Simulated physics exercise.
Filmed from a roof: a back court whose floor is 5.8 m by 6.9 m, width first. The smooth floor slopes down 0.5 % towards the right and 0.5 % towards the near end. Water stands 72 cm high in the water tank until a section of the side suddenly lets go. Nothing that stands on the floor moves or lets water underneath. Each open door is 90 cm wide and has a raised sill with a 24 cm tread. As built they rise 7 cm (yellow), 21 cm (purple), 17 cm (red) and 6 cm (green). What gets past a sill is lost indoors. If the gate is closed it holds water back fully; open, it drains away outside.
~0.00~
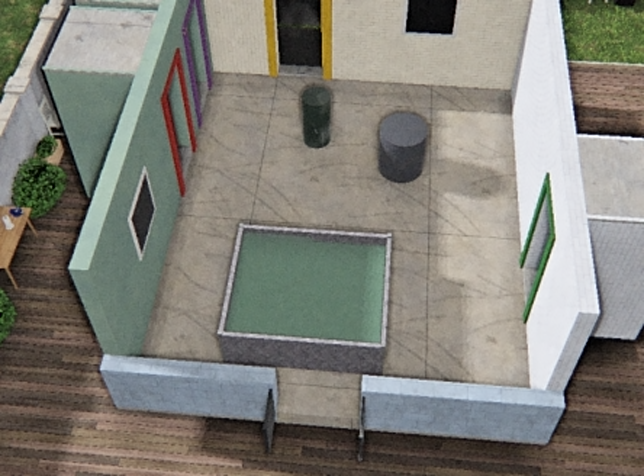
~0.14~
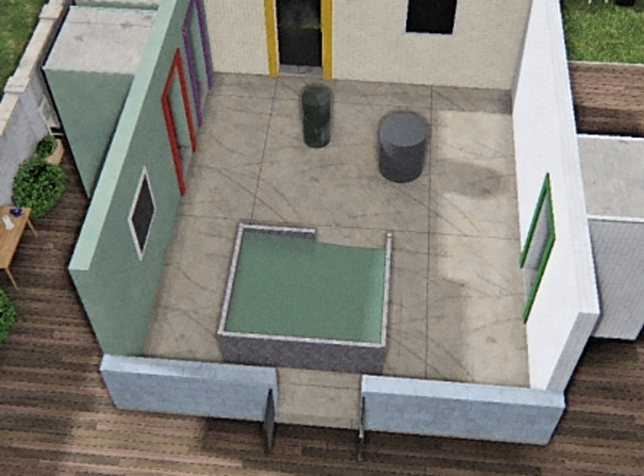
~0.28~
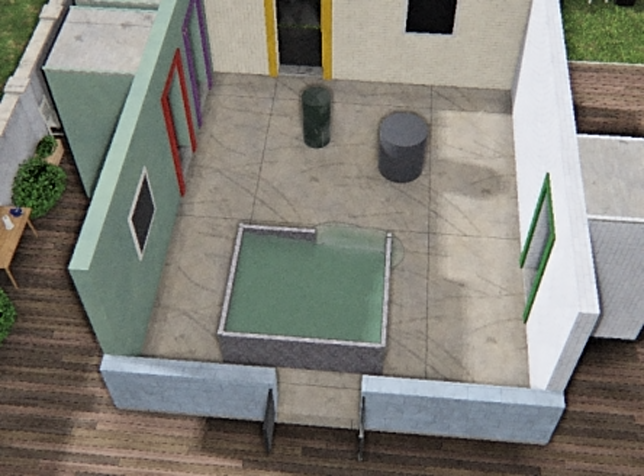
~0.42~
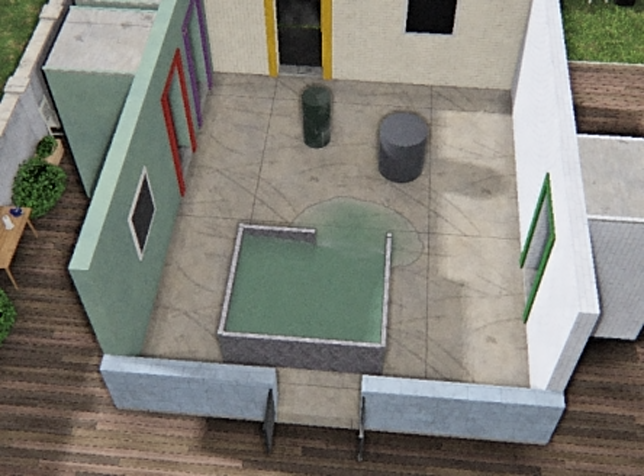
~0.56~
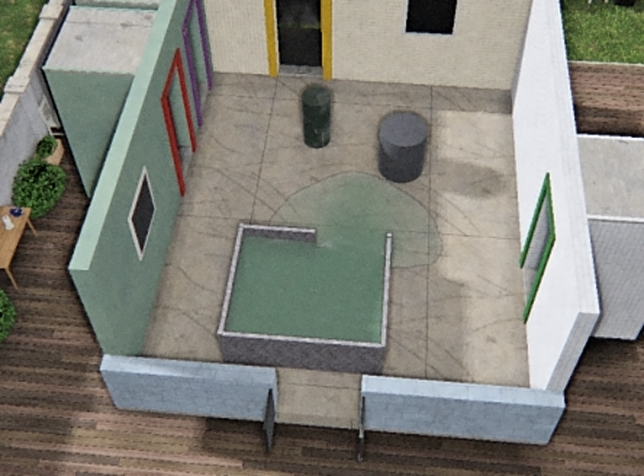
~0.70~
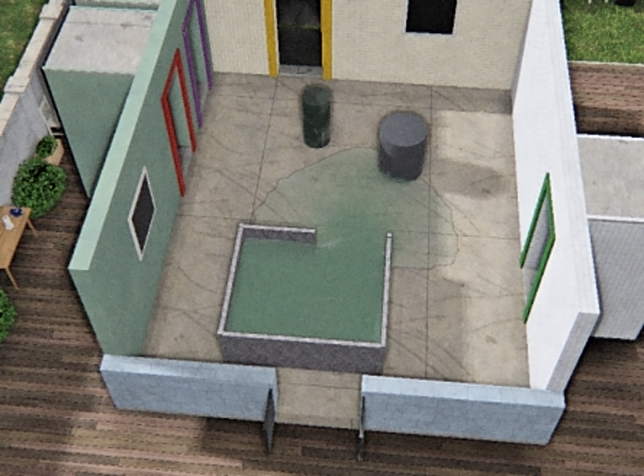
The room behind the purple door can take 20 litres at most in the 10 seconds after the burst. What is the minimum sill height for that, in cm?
It would have to be roughly 11.5 cm high.
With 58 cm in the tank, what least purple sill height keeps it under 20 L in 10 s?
Then roughly 8.5 cm.
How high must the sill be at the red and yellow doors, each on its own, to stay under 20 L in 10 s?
About 7.5 cm at red and 9.0 cm at yellow.
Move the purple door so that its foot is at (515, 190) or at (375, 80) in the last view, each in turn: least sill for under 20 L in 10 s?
About 23 and 22 cm.
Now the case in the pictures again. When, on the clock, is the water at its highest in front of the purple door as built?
At about 3.8 s.
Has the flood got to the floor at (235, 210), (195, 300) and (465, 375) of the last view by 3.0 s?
In that order: Still dry, still dry, dry.
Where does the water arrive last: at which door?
The green one.
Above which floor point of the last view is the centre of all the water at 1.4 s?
Near (330, 272).
After 1.4 s water covers 30 % of the floor, deepest (42 cm) near (354, 261); it has not reached the purple door.
After 3.0 s water covers 55 % of the floor, deepest (33 cm) near (454, 88); 14 cm at the purple door, 0 litres in over its 21 cm sill.
After 10.0 s water covers 100 % of the floor, deepest (17 cm) near (180, 345); 8 cm at the purple door, 0 litres in over its 21 cm sill.
At the purple door as built, the water arrived by 2.3 s and peaked near 19 cm at 3.8 s.
Run again over the same 10 s with other heights there, 36 litres in over 10 cm, 10 litres over 13.5 cm. The limit of 20 litres is kept from about 11.5 cm up.
